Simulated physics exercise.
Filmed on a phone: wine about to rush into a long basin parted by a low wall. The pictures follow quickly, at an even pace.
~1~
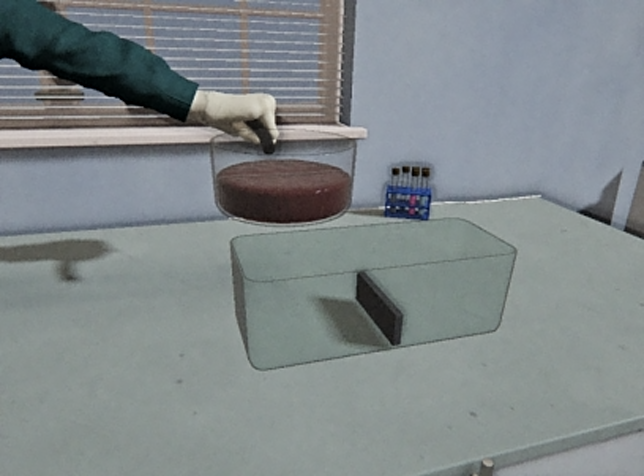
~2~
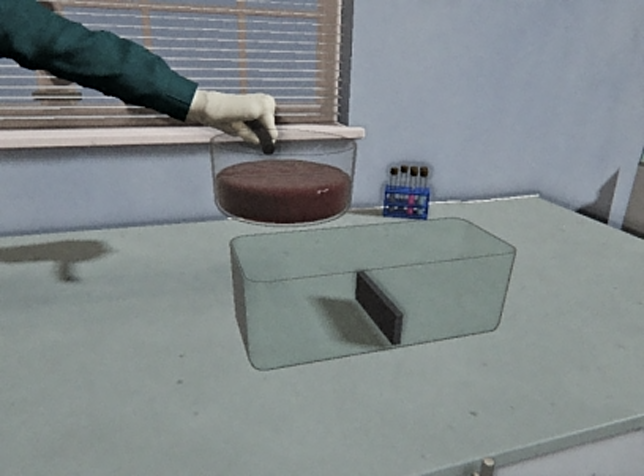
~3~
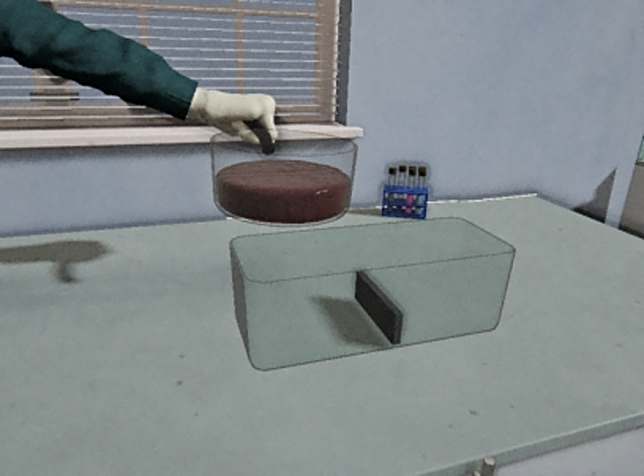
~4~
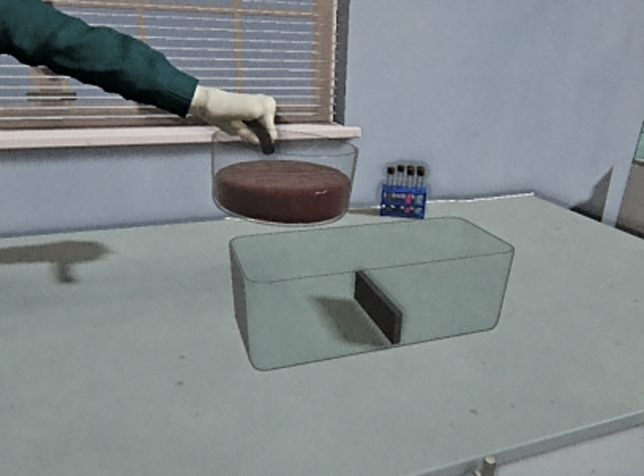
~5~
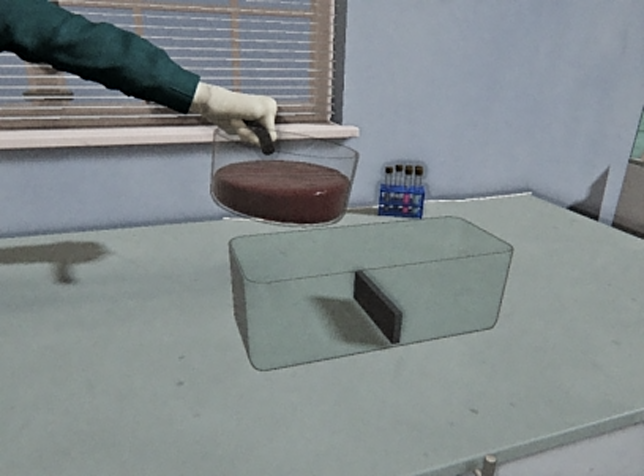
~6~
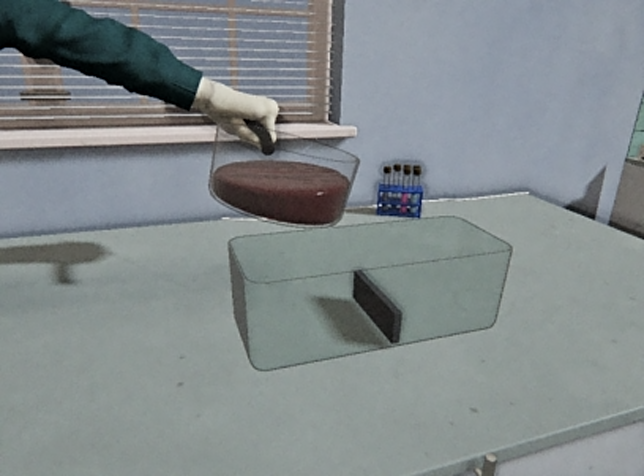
The footage shows a gloved hand holding a round clear container of dark red liquid above a long, see-through basin with a low dividing wall, first nearly still, then tilting the container slightly down to the right.
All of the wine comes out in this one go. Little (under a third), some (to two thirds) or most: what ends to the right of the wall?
In the end not even a third is right of the wall.
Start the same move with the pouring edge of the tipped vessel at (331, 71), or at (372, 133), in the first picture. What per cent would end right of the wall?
About 15 and 55 per cent.
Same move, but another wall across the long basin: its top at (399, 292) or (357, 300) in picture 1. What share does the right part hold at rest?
The first gives 5 %, the second 55 %.
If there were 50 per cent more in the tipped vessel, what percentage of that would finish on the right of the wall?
Roughly 45 in a hundred.
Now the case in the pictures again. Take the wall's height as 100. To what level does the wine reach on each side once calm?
Left about 50, right about 20.
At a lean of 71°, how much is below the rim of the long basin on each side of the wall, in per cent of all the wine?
Left: 10 %. Right: 0 %.
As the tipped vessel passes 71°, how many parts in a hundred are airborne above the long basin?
Some 30 per cent.
A moment on, the tilt is 71° and 61 per cent is still to pour, 9 is left of the wall and 2 right of it.
Next, the tilt is 102° and 14 per cent is still to pour, 56 is left of the wall and 23 right of it.
Then the tilt is 104° and 1 per cent is still to pour, 73 is left of the wall and 24 right of it.
Later the tilt is 104° and 0 per cent is still to pour, 75 is left of the wall and 24 right of it.
Finally, 75 per cent lies left of the wall, 24 right of it and 1 outside.
